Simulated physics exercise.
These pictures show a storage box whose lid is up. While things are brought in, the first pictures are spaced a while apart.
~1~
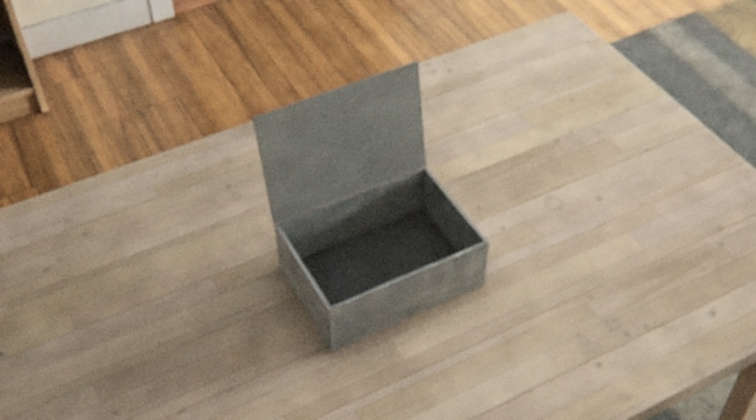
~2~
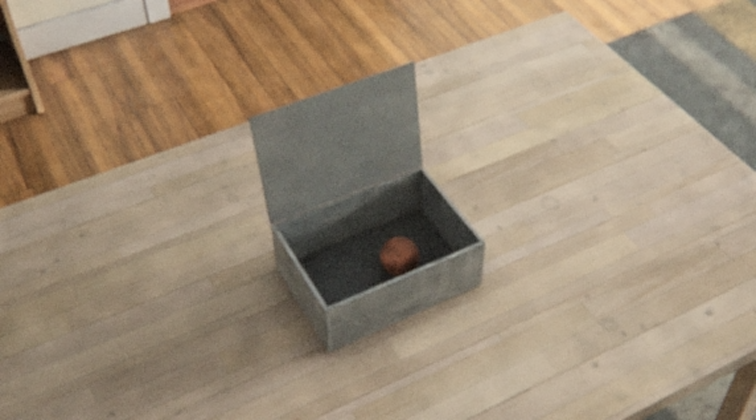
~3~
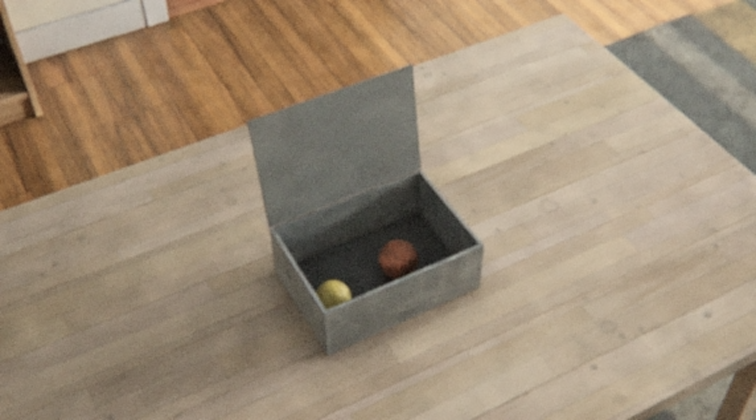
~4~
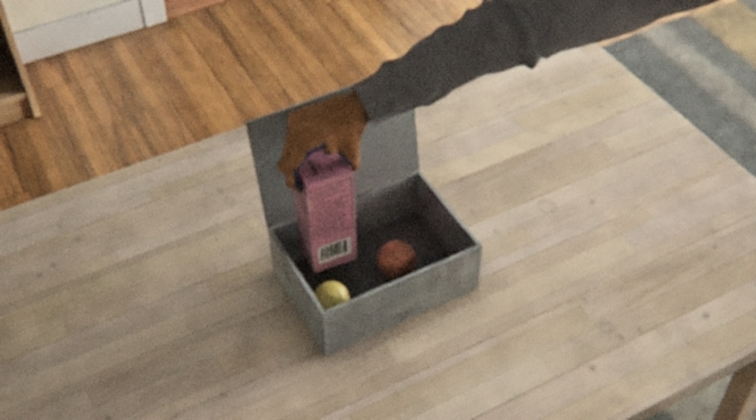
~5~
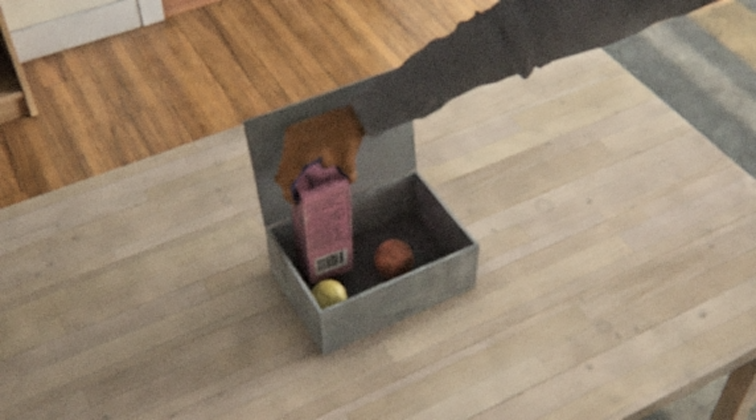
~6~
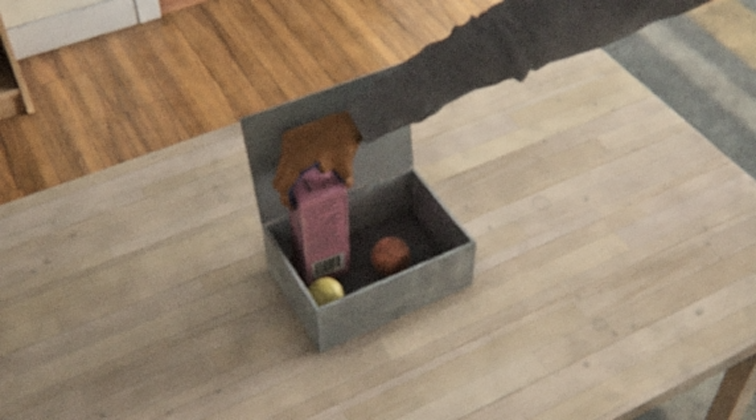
To begin with, an open gray box sits empty on a wooden table. A reddish ball appears inside, then a yellow one near the front left corner. Next, a hand in a dark sleeve holds a pink carton upright in the box's left side, lowering it slightly and keeping its grip.
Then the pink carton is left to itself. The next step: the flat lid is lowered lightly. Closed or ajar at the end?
My guess is the lid stays open.
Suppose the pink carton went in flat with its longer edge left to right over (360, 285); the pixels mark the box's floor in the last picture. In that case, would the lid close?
The lid goes all the way down.
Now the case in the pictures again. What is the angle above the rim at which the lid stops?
Angle: About 85°.
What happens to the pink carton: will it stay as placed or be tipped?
After all that, it keeps its set angle.
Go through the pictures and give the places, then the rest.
In the first picture, the last thing is not in view yet.
In the second picture, the last thing is not in view yet.
In the third picture, the last thing is not in view yet.
The fourth picture shows on its way; pink carton (325, 211).
The fifth picture shows on its way; pink carton (322, 223).
The sixth picture shows put in, still held; pink carton (319, 227).
Then, 1.20 s past the last view, lid starting down.
Then, 3.10 s past the last view, lid 83° above the rim.
Finally, lid 84° above the rim; all 3 still in place. Final places as the last picture's camera would see them, pink carton near (317, 226).
